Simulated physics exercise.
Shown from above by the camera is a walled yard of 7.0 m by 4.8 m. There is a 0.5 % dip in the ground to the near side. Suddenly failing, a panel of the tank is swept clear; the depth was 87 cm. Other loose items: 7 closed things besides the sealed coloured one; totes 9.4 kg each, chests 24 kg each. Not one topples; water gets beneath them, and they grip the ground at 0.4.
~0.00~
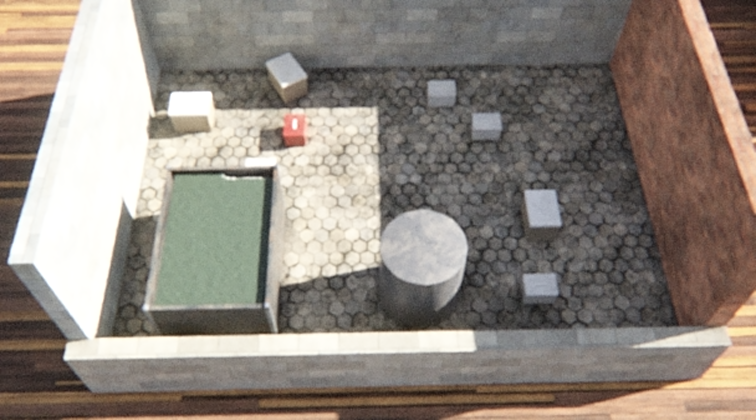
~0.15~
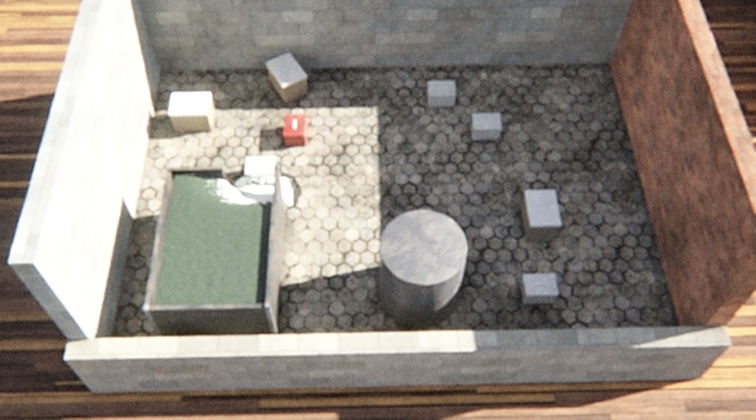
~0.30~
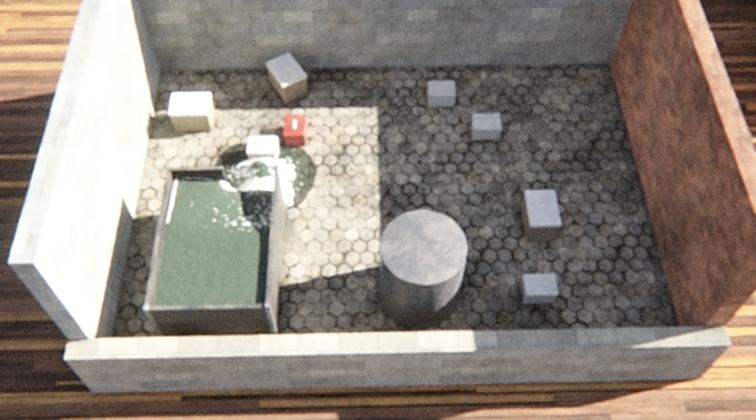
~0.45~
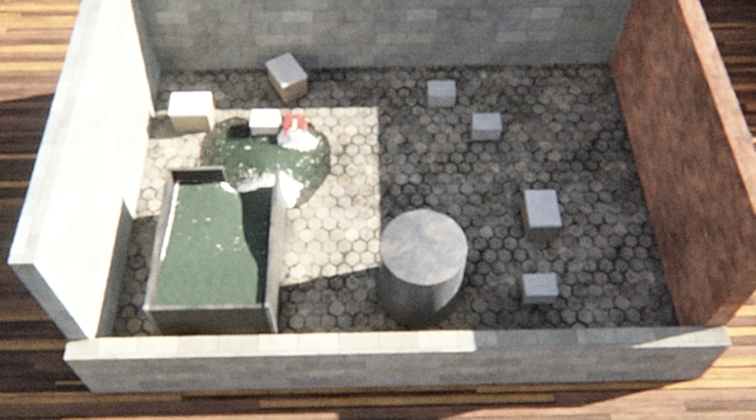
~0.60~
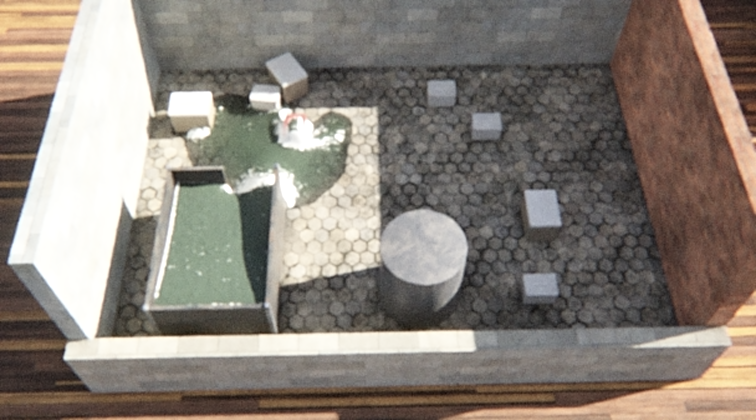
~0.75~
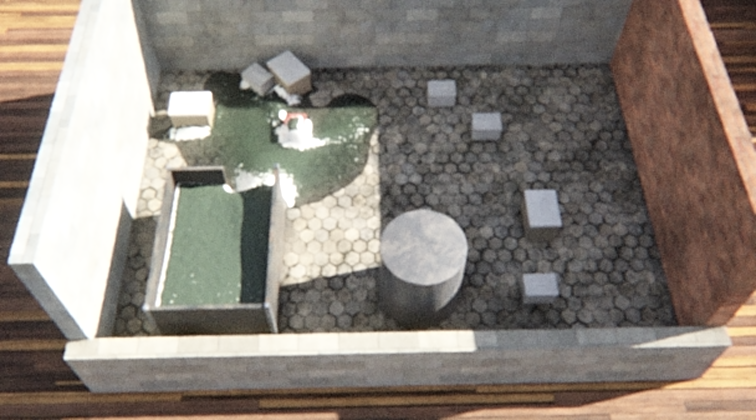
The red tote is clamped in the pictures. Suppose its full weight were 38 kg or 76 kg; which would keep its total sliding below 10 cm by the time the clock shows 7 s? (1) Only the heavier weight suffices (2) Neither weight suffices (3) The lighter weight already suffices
1.
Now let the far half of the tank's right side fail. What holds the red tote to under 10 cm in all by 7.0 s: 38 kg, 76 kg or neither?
Under that change, the lighter pick does it.
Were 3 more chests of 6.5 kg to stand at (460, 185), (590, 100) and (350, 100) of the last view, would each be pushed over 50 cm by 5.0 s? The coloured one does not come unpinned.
In order: Not as far, then farther, then farther.
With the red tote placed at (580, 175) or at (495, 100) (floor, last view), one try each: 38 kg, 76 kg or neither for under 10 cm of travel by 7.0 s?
First spot: Light mass works; second spot: Needs the heavier mass.
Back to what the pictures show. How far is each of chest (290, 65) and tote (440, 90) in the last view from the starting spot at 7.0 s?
Net distance: First 450 cm, second 400 cm.
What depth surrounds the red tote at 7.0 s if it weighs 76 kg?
8 cm, roughly.
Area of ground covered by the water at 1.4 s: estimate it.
That flooded area is roughly 12 m2.
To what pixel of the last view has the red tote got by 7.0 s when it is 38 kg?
Somewhere about (336, 82).
After 1.4 s the red tote would be 56 cm from its start with 38 kg and 0 cm from its start with 76 kg; 12 cm of water round it then.
After 3.1 s the red tote would be 98 cm from its start with 38 kg and 0 cm from its start with 76 kg; 11 cm of water round it then.
After 4.9 s the red tote would be 100 cm from its start with 38 kg and 0 cm from its start with 76 kg; 9 cm of water round it then.
After 7.0 s the red tote would be 100 cm from its start with 38 kg and 0 cm from its start with 76 kg; 8 cm of water round it then.
